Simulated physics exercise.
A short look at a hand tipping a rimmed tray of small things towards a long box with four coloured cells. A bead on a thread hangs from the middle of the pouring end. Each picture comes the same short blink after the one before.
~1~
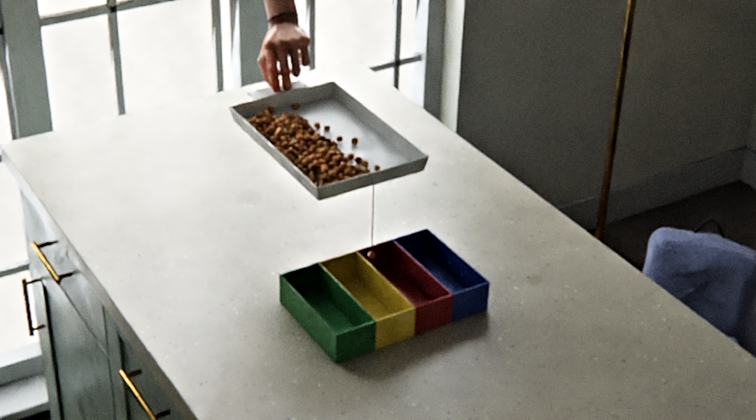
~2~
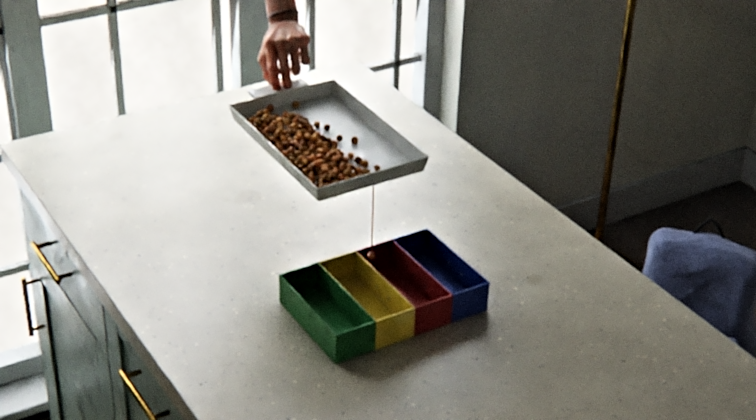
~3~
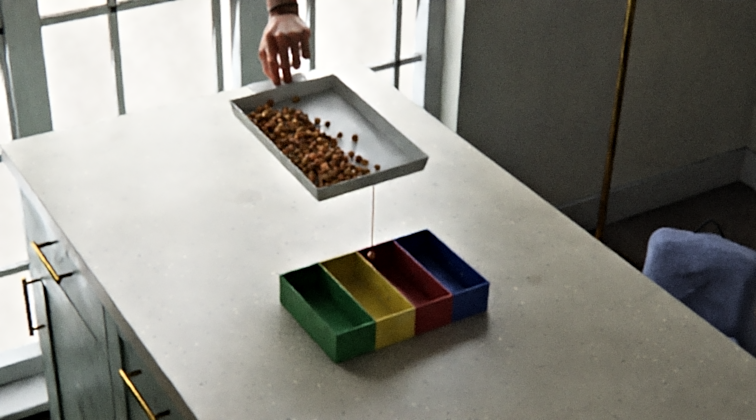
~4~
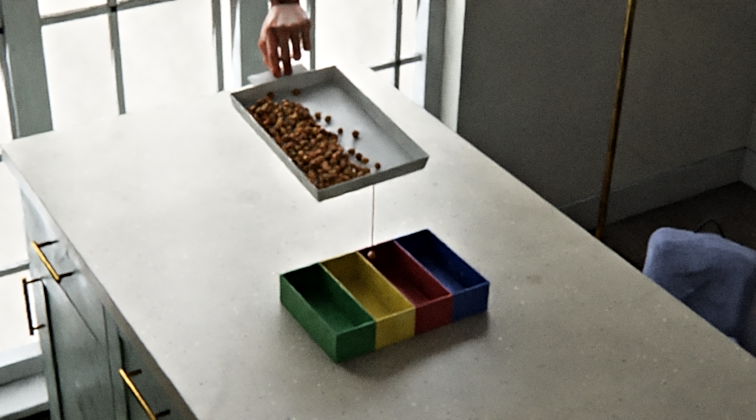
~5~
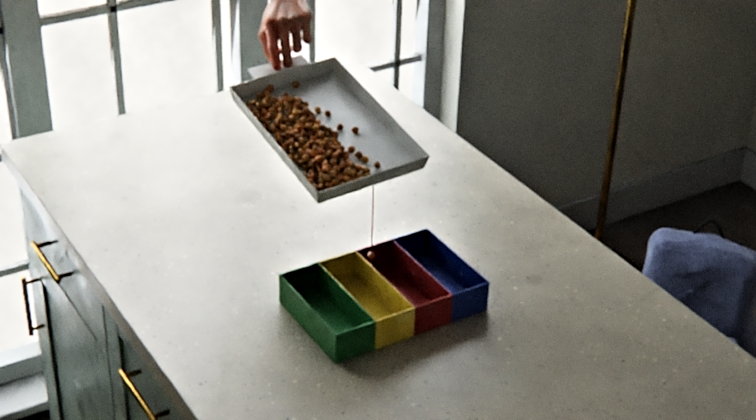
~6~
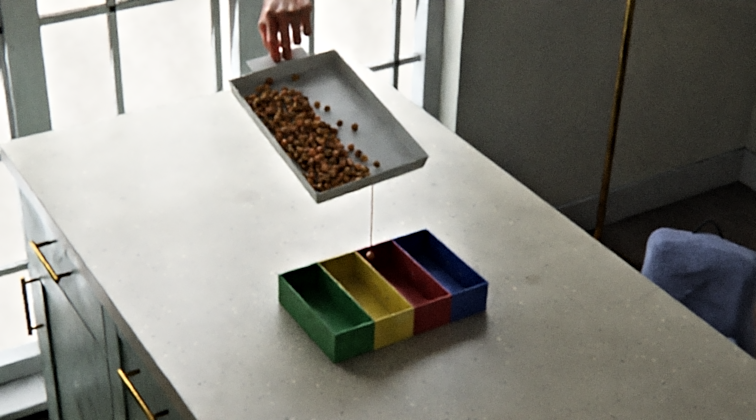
A rimmed pale tray of small brown chickpeas, held at its far end by a hand, hangs above a pale counter beside bright windows, seen from above by a still camera. Below it sits a long box with green, yellow, red and blue cells from left to right, a bead dangling on a thread above. The hand slowly raises the far end, tilting the tray slightly lower at its near left corner.
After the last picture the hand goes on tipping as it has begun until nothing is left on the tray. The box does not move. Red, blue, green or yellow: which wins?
Fullest: The green cell.
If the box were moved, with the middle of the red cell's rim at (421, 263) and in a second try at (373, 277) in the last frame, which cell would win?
One: The green one. Two: That yellow cell.
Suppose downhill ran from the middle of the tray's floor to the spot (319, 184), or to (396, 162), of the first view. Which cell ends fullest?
First the green cell, then blue.
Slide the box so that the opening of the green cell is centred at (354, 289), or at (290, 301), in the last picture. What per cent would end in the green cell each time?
Near 50 % and 10 %.
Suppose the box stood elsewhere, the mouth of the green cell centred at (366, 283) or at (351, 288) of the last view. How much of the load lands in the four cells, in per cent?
Roughly 30 per cent, and 60 per cent.
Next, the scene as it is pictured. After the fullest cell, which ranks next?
It is the yellow one.
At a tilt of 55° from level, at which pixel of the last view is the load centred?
Close to (326, 156).
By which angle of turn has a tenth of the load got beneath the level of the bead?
At about 95°.
Soon, tray tipped steeply; nearly all on the tray; a stray few falling or outside the box.
A while on, tray tipped right over; nearly all on the tray; a small part in the green cell; a stray few in the yellow cell; a stray few falling or outside the box.
Towards the end, tray tipped past a quarter turn; about two thirds in the green cell; about a third in the yellow cell; a small part in the red cell; a stray few in the blue cell; a small part falling or outside the box.
Finally, tray tipped past a quarter turn; about two thirds in the green cell; about a third in the yellow cell; a small part in the red cell; a stray few in the blue cell; a small part outside the box.
